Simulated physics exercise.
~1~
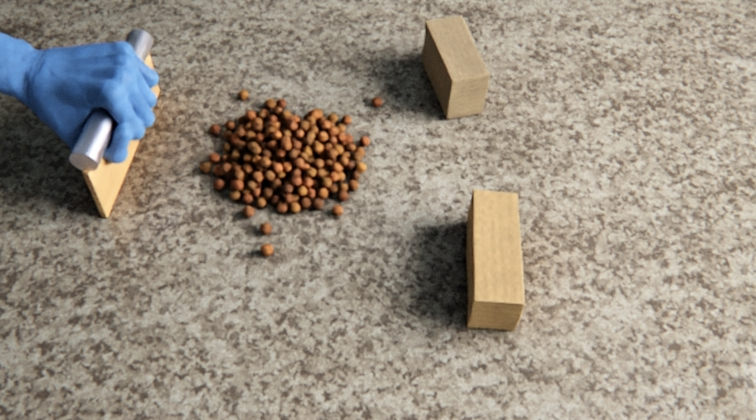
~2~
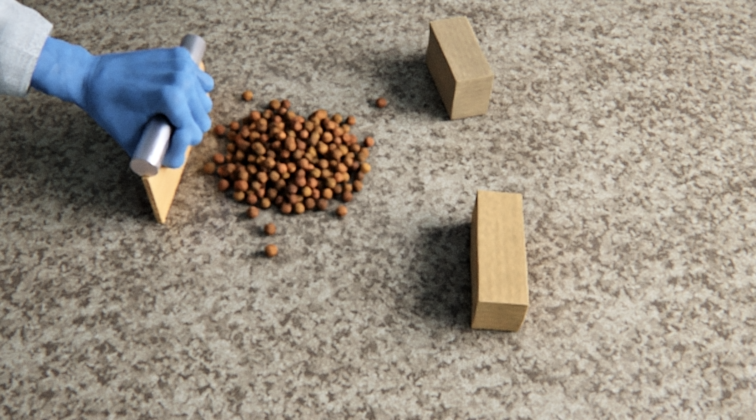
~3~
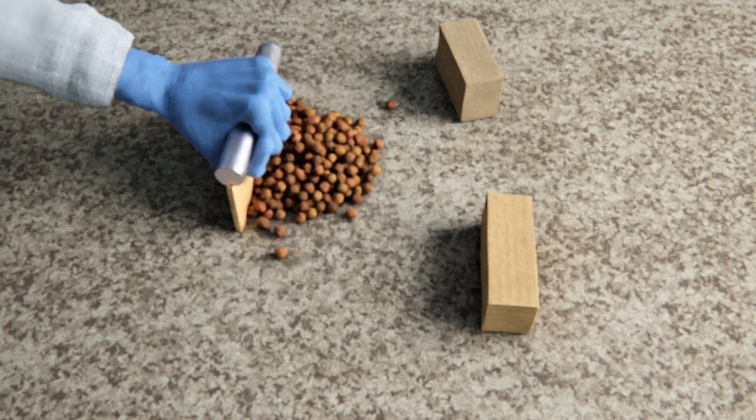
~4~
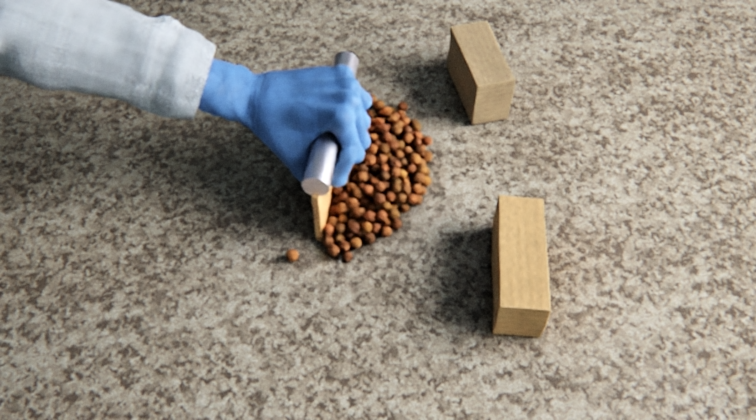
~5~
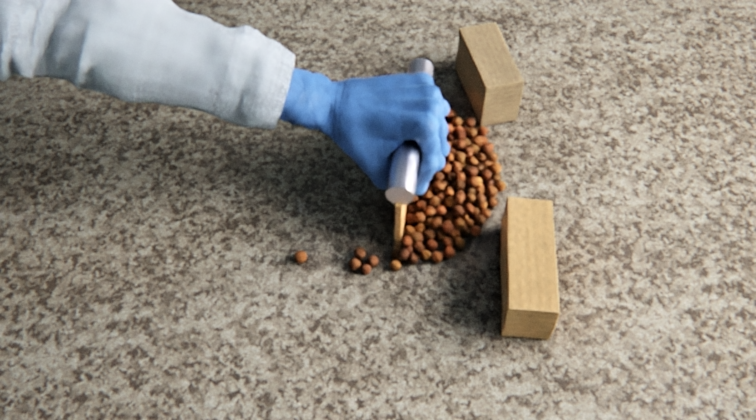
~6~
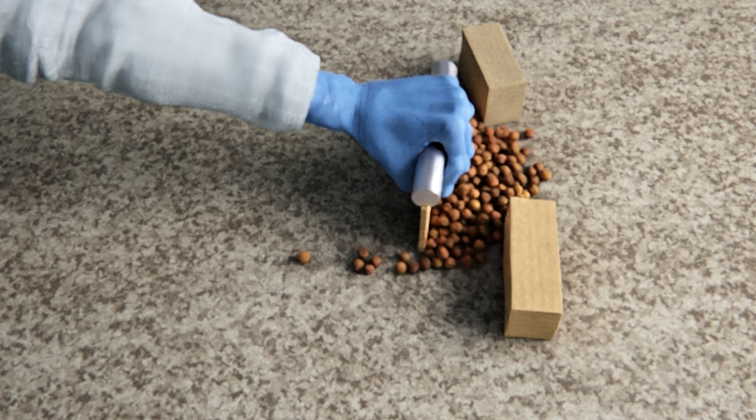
The clip shows a blue-gloved hand pushing a pile of small brown balls rightward across a speckled surface with a scraper, leaving a few behind, until the pile reaches two wooden blocks, with some balls entering the gap and most still before it.
